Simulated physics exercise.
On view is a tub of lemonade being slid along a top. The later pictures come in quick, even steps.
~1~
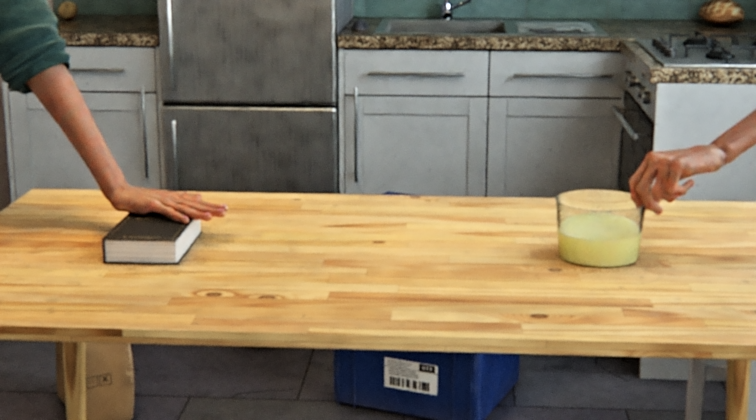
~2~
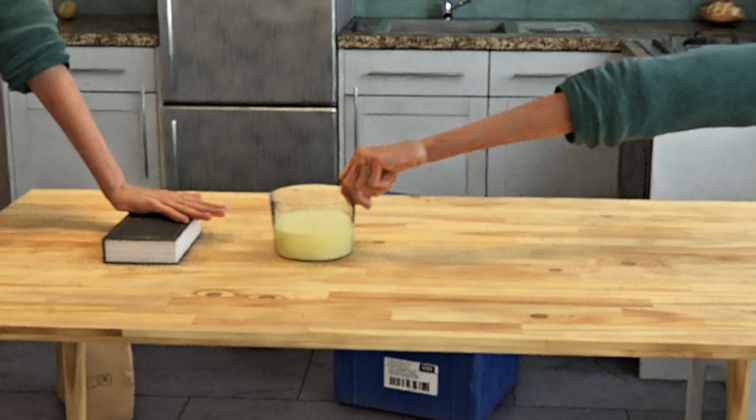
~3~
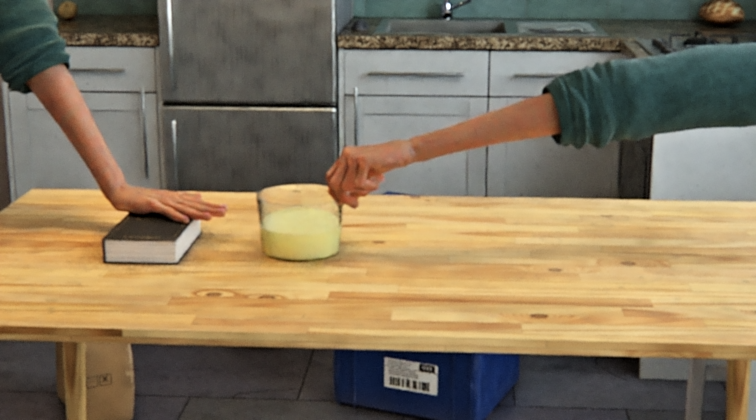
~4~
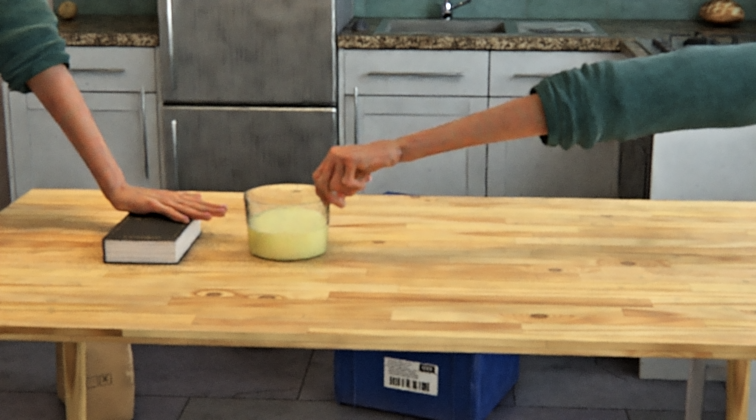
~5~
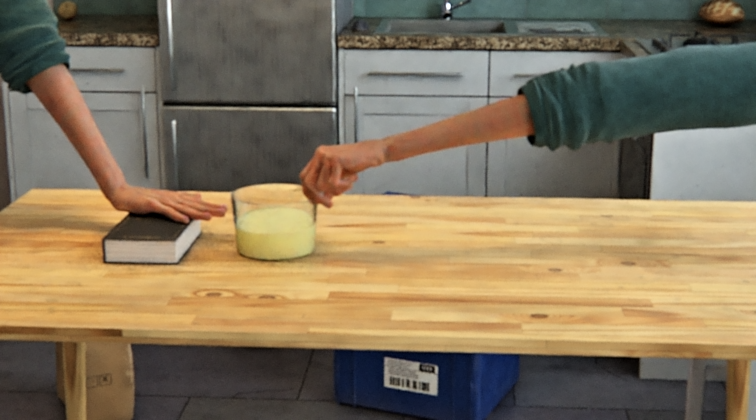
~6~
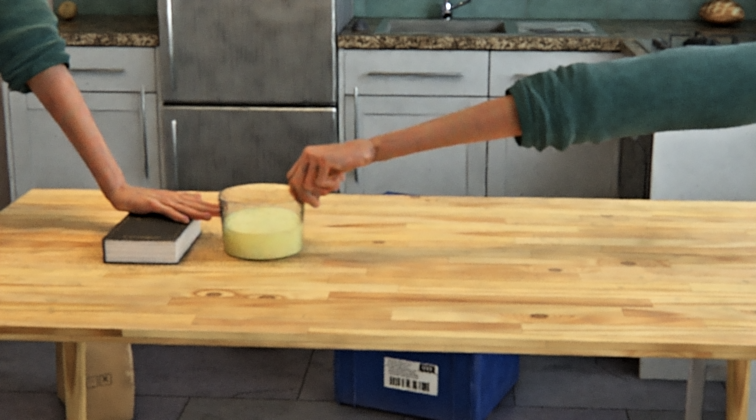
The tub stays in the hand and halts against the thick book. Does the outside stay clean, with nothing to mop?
It ends up with no mess.
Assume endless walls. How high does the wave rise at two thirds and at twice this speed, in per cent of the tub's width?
The wave rises some 10 percent of the width in the first case and some 35 percent in the second.
Next, the tub meets the thick book.
After that, the lemonade surges up the wall; the wave climbs under half way to the rim.
Finally, the tub stands at the thick book; its rim is dry.
